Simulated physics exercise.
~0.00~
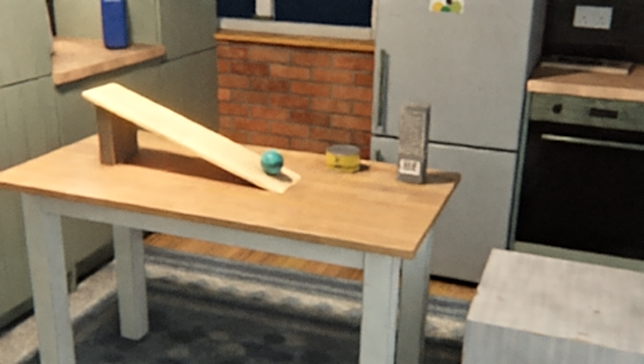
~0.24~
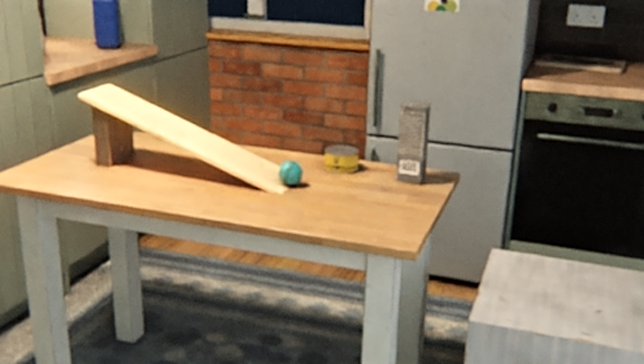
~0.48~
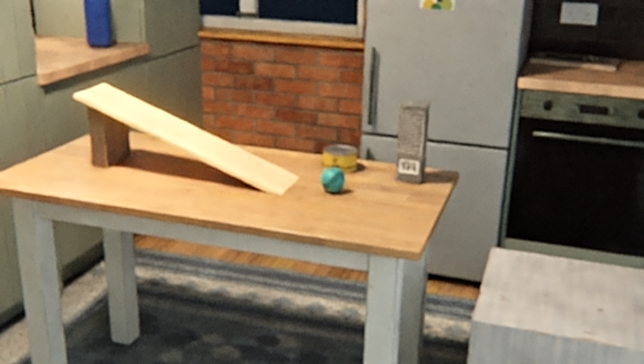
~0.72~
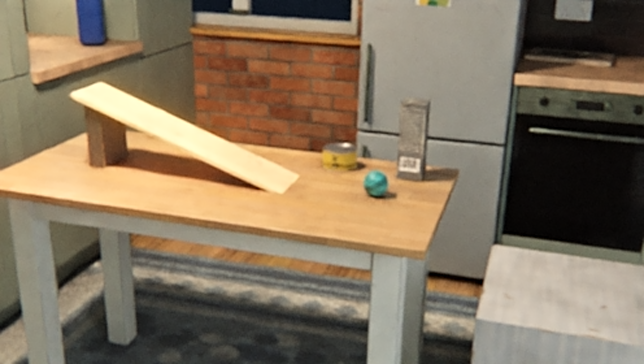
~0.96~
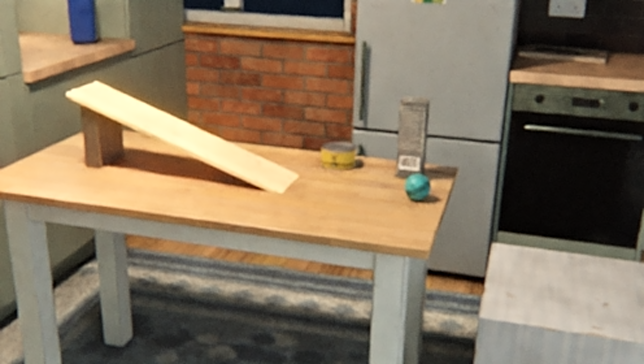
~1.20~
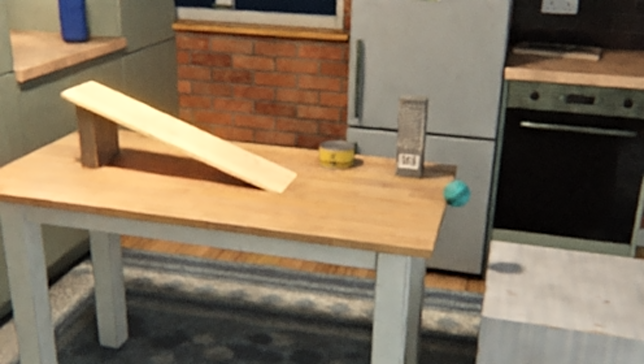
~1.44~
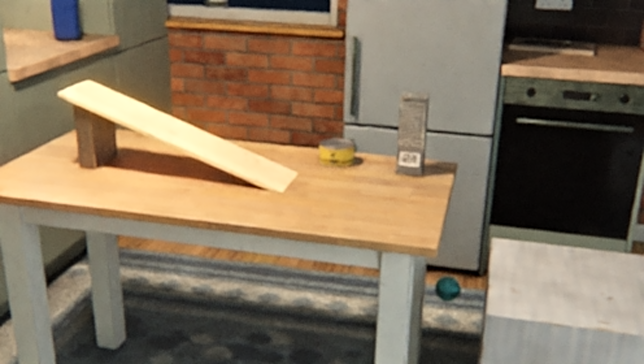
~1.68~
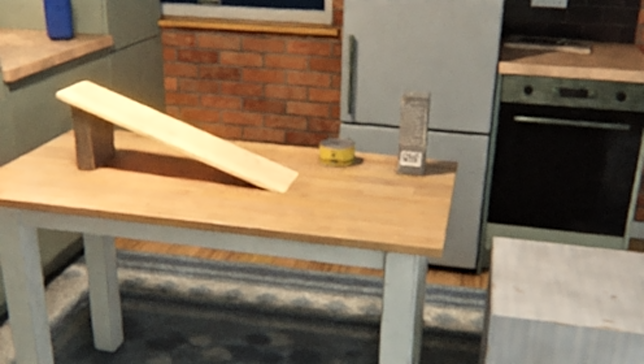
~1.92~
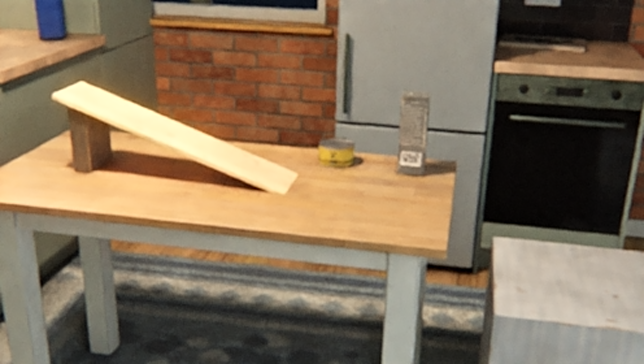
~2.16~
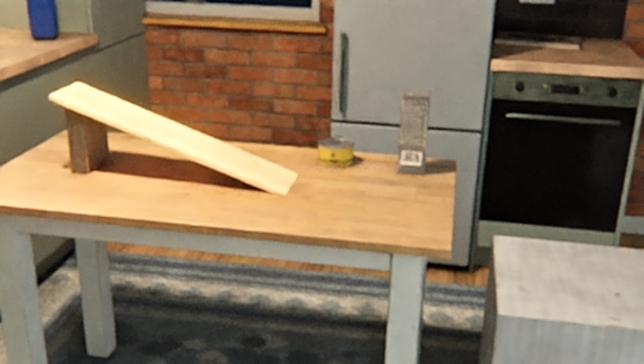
A turquoise ball rolls off the foot of a pale wooden ramp propped on a block at the left of a wooden table. The kitchen is seen from slightly above, with a brick wall, grey fridge and dark oven behind, and a lower grey top stands off to the right. The ball crosses the tabletop to the right, passing in front of a yellow tub and an upright grey carton, which both stay put. It leaves the right edge, drops into the gap before the lower top and disappears from view, as the view drifts slightly sideways.
